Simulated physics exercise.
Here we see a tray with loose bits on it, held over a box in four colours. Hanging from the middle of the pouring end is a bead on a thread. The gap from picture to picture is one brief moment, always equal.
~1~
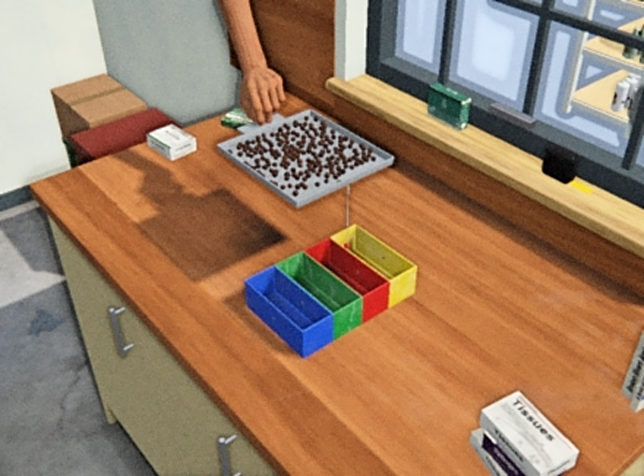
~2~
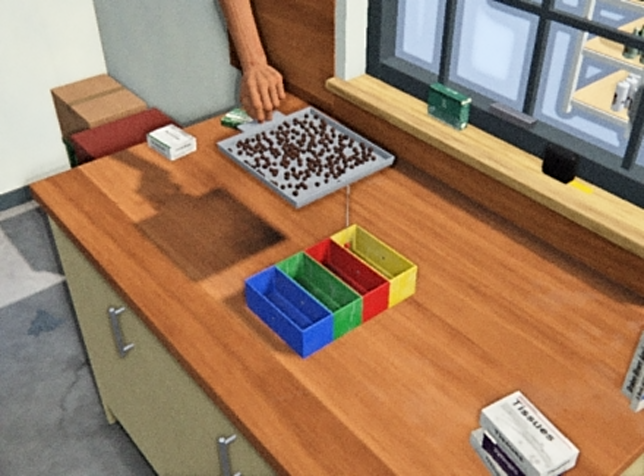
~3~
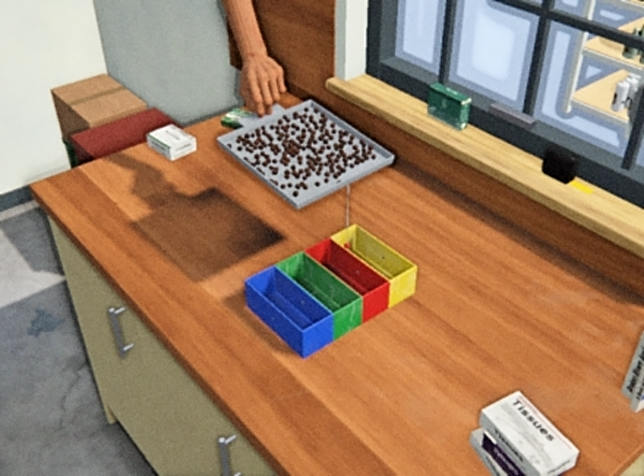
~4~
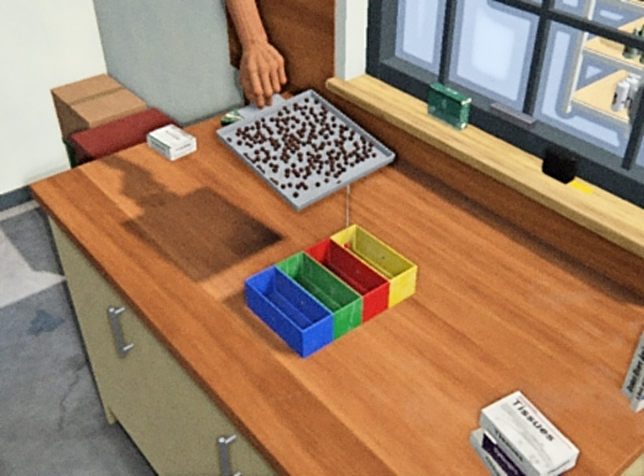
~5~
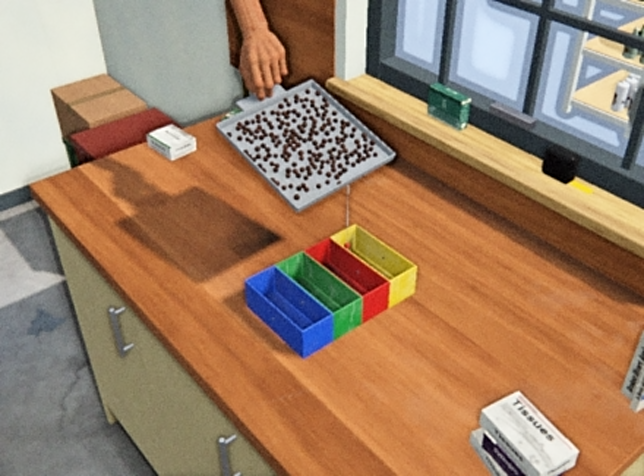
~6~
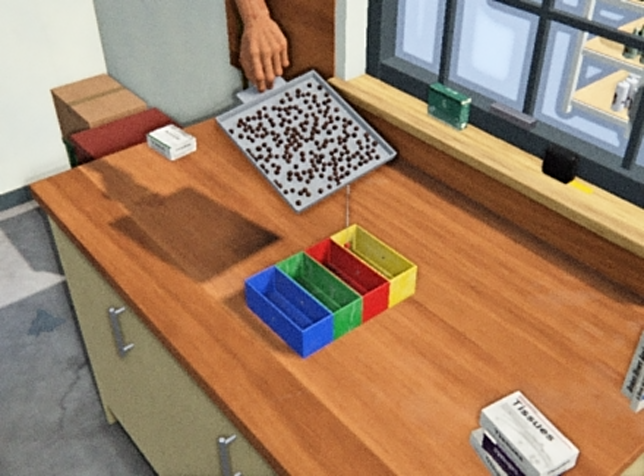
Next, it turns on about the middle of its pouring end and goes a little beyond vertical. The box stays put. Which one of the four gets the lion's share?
Lion's share: Green.
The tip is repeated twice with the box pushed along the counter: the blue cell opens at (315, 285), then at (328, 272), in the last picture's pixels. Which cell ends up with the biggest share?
First place: The blue cell; second place: That blue cell.
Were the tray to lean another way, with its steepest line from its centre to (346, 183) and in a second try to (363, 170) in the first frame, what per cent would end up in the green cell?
Well, 20 percent for one and then 0 percent for the other.
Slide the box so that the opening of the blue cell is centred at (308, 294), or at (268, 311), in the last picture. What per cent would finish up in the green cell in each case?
Some 40 percent in the first case, 30 percent in the second.
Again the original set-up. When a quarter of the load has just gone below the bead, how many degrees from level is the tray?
Near 80 degrees.
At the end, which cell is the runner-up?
The answer would be that red cell.
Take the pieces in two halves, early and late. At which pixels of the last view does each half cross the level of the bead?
I'd say close to (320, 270) at first and close to (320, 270) later on.
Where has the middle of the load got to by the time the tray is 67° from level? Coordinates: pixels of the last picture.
Somewhere near pixel (319, 191).
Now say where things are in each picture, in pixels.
The first picture shows corners of the pouring end near (297, 201) and (392, 157), level; middle of the load near (303, 153), chocolate balls; bead on its thread near (347, 246); blue cell near (318, 334); green cell near (348, 317); red cell near (376, 300); yellow cell near (402, 285).
The second picture shows corners of the pouring end near (297, 201) and (392, 157), level; middle of the load near (303, 152).
The third picture shows corners of the pouring end near (297, 203) and (392, 156), tipped barely, lowest at the left corner; middle of the load near (304, 148).
The fourth picture shows corners of the pouring end near (298, 205) and (393, 155), tipped a little, lowest at the left corner; middle of the load near (304, 144).
The fifth picture shows corners of the pouring end near (298, 207) and (393, 154), tipped clearly, lowest at the left corner; middle of the load near (305, 141).
The sixth picture shows corners of the pouring end near (298, 209) and (394, 153), tipped clearly, lowest at the left corner; middle of the load near (306, 140), all but a few on the move; blue cell near (318, 334); green cell near (348, 317); red cell near (376, 300); yellow cell near (402, 285).
Shortly afterwards, tray tipped steeply; the bulk on the tray; only a few in the green cell; only a few in the red cell; only a few in the blue cell; near a quarter falling or outside the box.
Next, tray tipped past a quarter turn; a little on the tray; near half in the green cell; a little in the red cell; a little in the blue cell; only a few in the yellow cell; near a quarter falling or outside the box.
Some moments later, tray tipped past a quarter turn; near two thirds in the green cell; near a quarter in the red cell; a little in the blue cell; only a few in the yellow cell; a little falling or outside the box.
In the end, tray tipped past a quarter turn; near two thirds in the green cell; near a quarter in the red cell; a little in the blue cell; only a few in the yellow cell; a little outside the box.
